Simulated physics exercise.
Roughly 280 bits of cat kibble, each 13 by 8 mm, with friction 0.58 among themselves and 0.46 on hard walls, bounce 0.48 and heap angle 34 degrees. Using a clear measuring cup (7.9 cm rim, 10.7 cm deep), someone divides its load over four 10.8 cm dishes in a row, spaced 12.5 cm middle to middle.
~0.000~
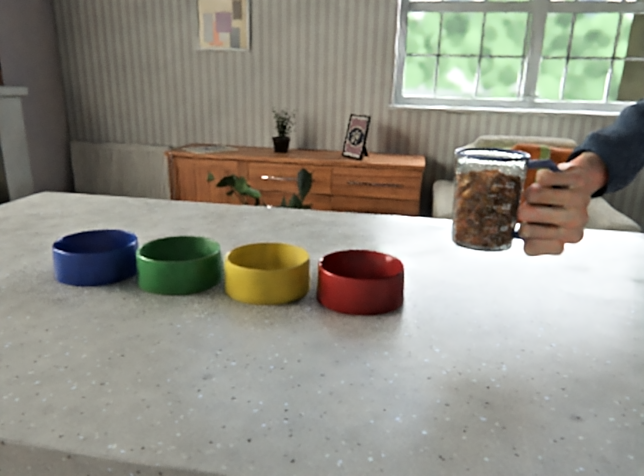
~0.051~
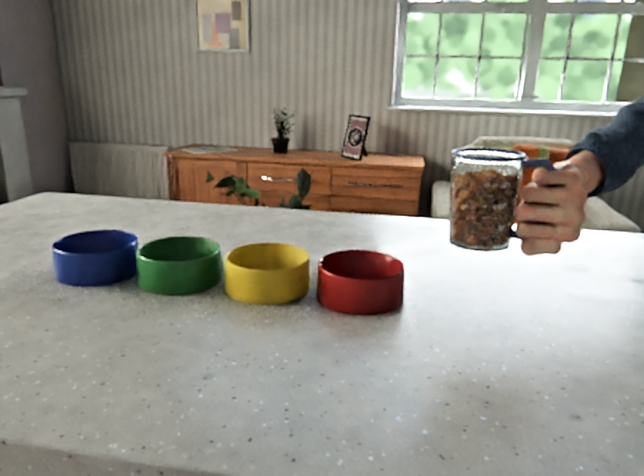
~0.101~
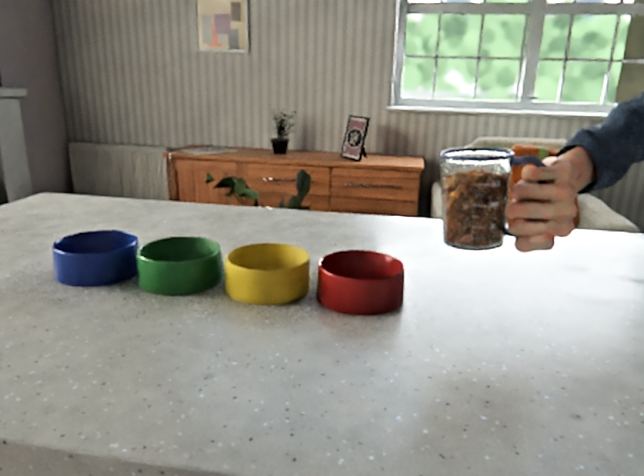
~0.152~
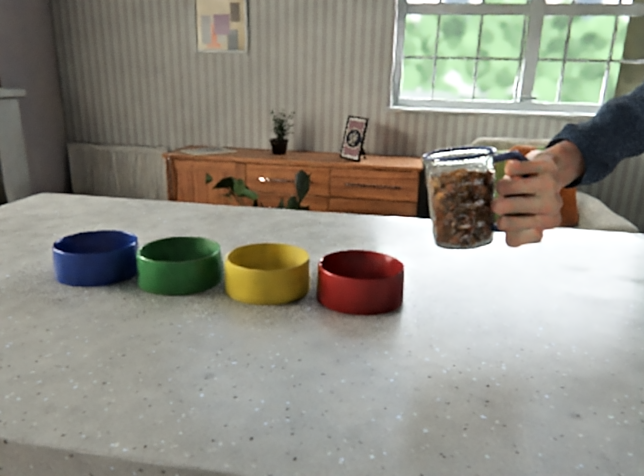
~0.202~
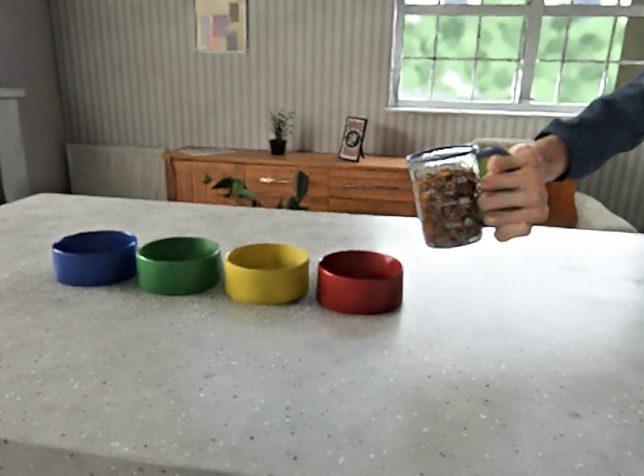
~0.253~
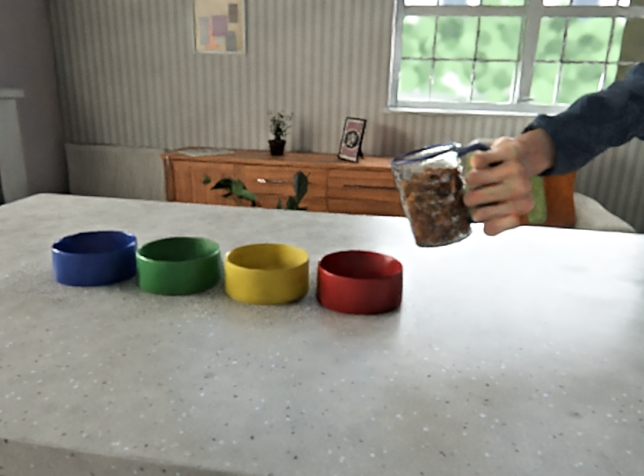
A hand holds a clear measuring cup full of brown kibble upright above a pale speckled counter, to the right of four dishes in a row, blue, green, yellow and red. The hand then moves the cup a short way left, tilting it slightly toward the red dish.
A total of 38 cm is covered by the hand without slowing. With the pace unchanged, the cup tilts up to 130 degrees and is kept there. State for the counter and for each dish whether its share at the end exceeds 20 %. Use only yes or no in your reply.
Red: No; blue: No; green: Yes; yellow: No; counter: Yes.
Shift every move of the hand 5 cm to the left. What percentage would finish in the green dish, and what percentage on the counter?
Green 0, counter 10.
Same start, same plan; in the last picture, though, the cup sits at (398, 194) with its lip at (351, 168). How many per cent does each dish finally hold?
Red: 0 / blue: 30 / green: 40 / yellow: 0.
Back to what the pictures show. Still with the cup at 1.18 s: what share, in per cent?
Load share: Near 90 percent.
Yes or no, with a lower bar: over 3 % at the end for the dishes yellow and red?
Note - yellow negative, red negative.
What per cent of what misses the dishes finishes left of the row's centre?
About 100 %.
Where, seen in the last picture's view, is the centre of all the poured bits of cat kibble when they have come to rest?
I'd say roughly (157, 269).
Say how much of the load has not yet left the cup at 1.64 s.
0 per cent.
After 0.81 s, tilt 71 degrees; cup holds 100 %.
Then, at 1.18 s, tilt 106 degrees; cup holds 90 %, green 5 %.
After 1.64 s, tilt 130 degrees; cup holds 0 %, blue 10 %, green 55 %.
At rest (2.2 s), red 0 %, blue 10 %, green 55 %, yellow 0 %, counter 35 %.
